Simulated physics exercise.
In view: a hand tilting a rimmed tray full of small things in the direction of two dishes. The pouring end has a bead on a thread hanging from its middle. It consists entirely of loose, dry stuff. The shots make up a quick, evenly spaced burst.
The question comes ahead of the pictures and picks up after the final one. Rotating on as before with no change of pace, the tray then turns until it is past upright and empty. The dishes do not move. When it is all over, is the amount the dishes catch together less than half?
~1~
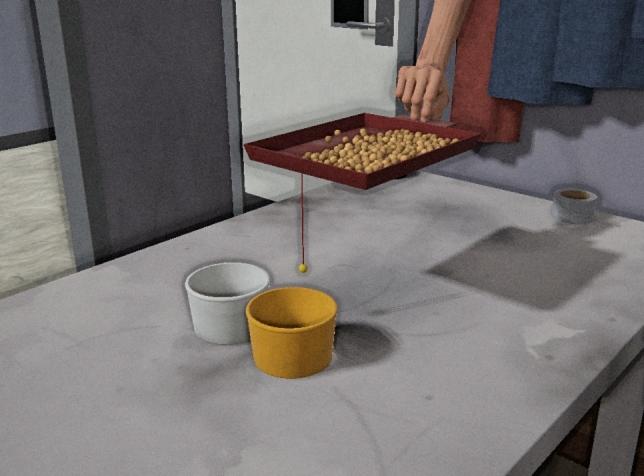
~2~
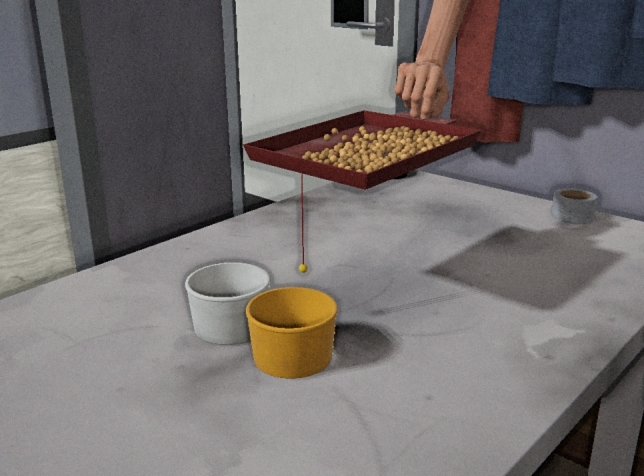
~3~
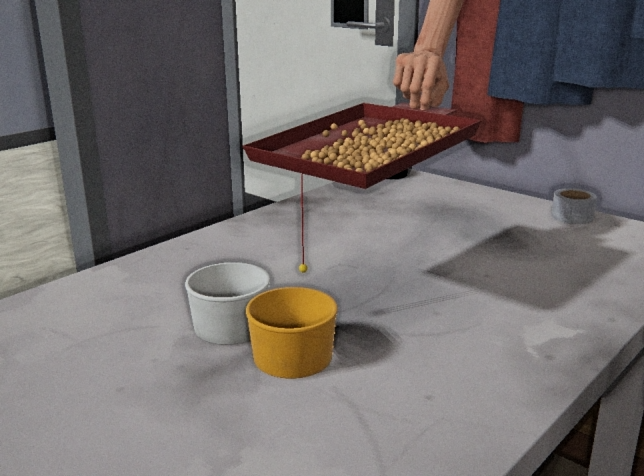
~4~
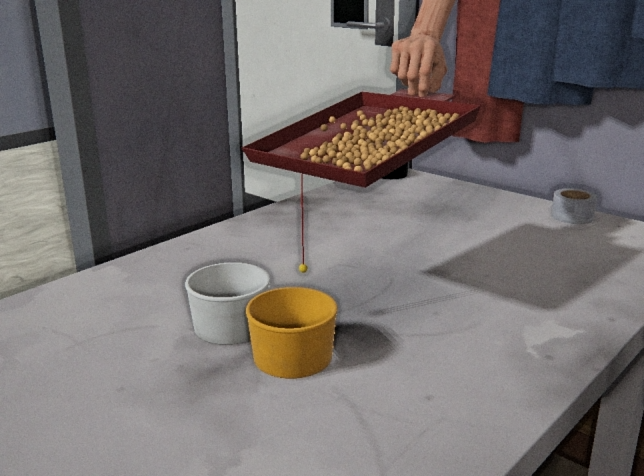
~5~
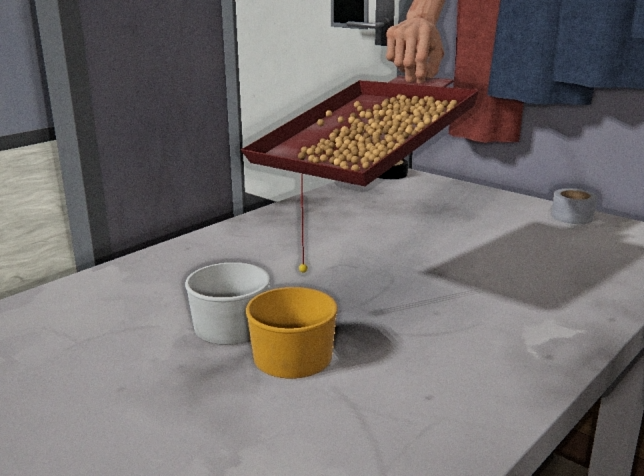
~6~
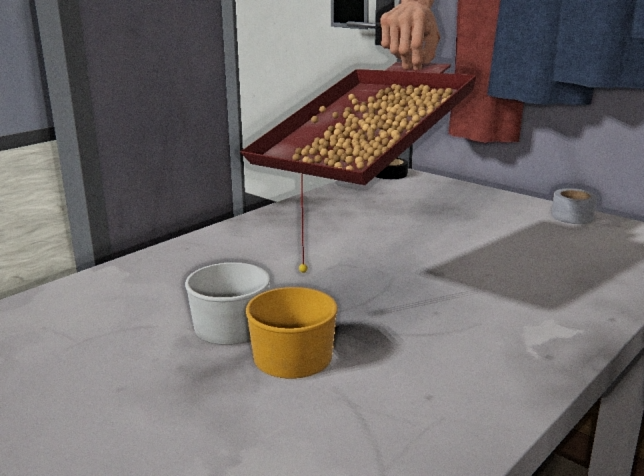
No, they hold more than half.
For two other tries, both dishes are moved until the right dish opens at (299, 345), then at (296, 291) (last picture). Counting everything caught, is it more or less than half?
Shy of half, then past half.
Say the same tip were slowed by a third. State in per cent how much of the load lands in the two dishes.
Estimated share: Some 80%.
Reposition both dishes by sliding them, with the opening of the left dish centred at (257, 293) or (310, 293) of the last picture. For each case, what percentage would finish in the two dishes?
Close to 50 in a hundred first, close to 20 in a hundred second.
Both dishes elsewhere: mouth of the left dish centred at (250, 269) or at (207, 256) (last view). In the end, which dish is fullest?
Placement one: The left-positioned dish. Placement two: The right-positioned dish.
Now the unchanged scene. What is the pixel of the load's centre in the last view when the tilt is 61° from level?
Near (287, 160).
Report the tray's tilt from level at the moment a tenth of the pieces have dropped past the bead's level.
That happens at close to 65 degrees.
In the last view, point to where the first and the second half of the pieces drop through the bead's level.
Close to (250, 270), then close to (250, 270).
Shortly afterwards, tray tipped steeply; the bulk on the tray; only a few in the right dish; only a few in the left dish; a little in the air.
Next, tray tipped right over; a little on the tray; near a quarter in the right dish; near a third in the left dish; a little outside both; near a quarter in the air.
Some moments later, tray tipped past a quarter turn; near a quarter in the right dish; near half in the left dish; a little outside both.
In the end, tray tipped past a quarter turn; near a quarter in the right dish; near half in the left dish; a little outside both.
